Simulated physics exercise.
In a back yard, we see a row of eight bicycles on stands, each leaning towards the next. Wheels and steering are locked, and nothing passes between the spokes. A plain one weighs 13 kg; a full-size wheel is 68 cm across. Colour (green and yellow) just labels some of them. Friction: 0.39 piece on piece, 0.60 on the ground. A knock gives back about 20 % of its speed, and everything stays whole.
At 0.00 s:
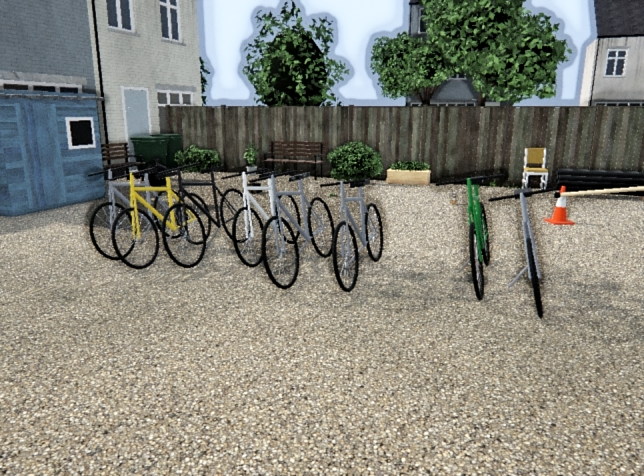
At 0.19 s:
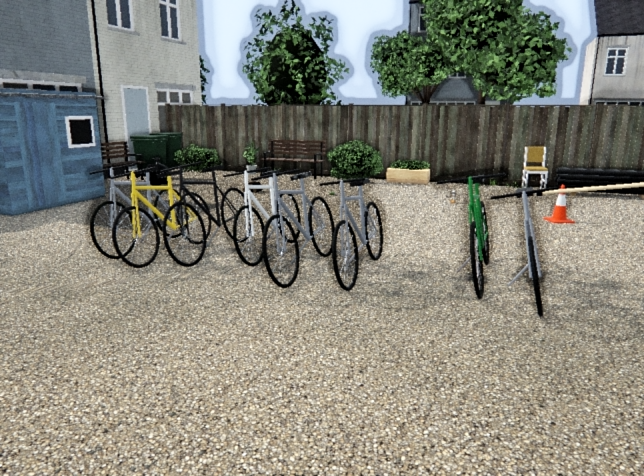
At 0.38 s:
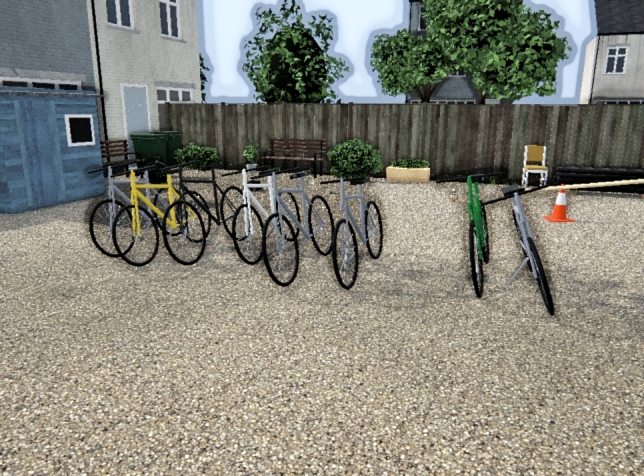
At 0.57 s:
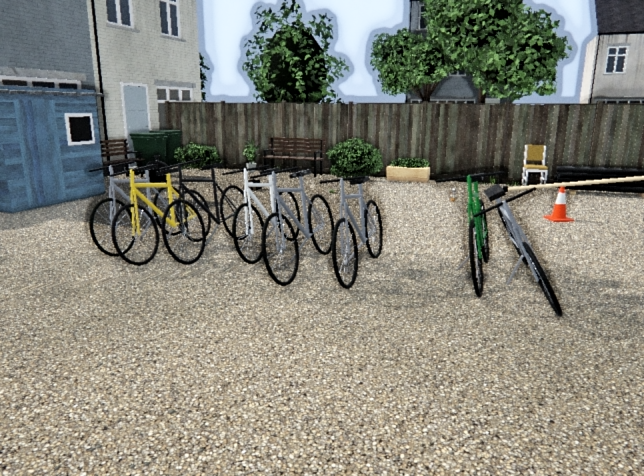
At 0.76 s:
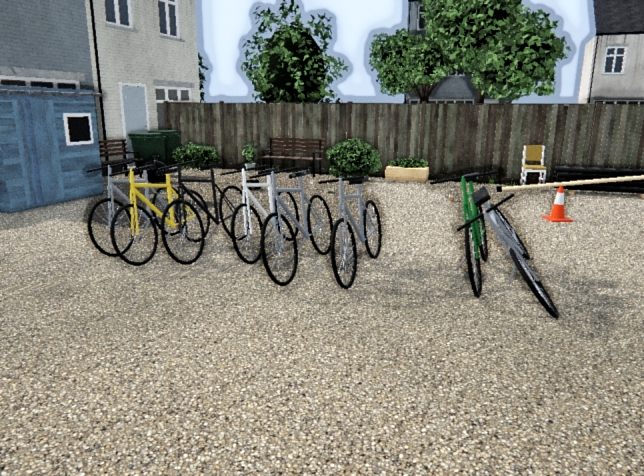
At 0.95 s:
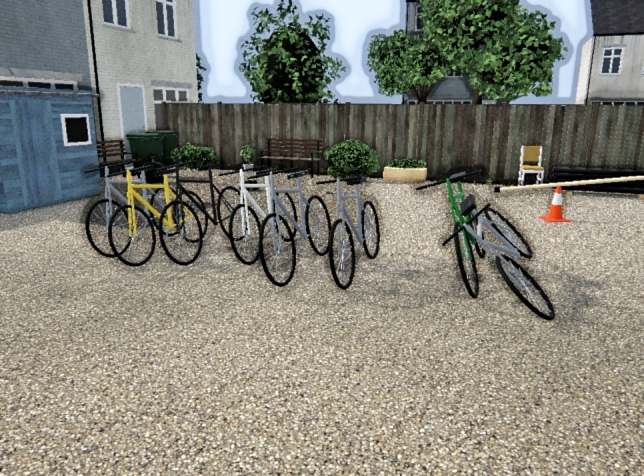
Pole nudging a grey bicycle at the right of a gravel yard, the bicycle leaning left against a green one, which tilts too.
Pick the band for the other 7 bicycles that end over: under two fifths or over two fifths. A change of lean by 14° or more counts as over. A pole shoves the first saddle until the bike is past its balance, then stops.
It comes to under two fifths.
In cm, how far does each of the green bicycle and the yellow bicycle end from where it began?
Moved: Green 70, yellow 0.
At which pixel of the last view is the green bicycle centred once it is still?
Near (413, 246).
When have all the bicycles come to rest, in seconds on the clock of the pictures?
At about 2.0 s.
By 1.22 s, 1 of the 7 other bicycles over; green bicycle tilted 23°.
By 1.52 s, 1 of the 7 other bicycles over; green bicycle tilted 62°.
When it is over (2.1 s), 1 of the 7 other bicycles over; green bicycle tilted 74°; yellow bicycle unmoved. That is 14 per cent. Six left standing. In pixels of the last frame, middles, green bicycle near (413, 246), yellow bicycle near (160, 209).
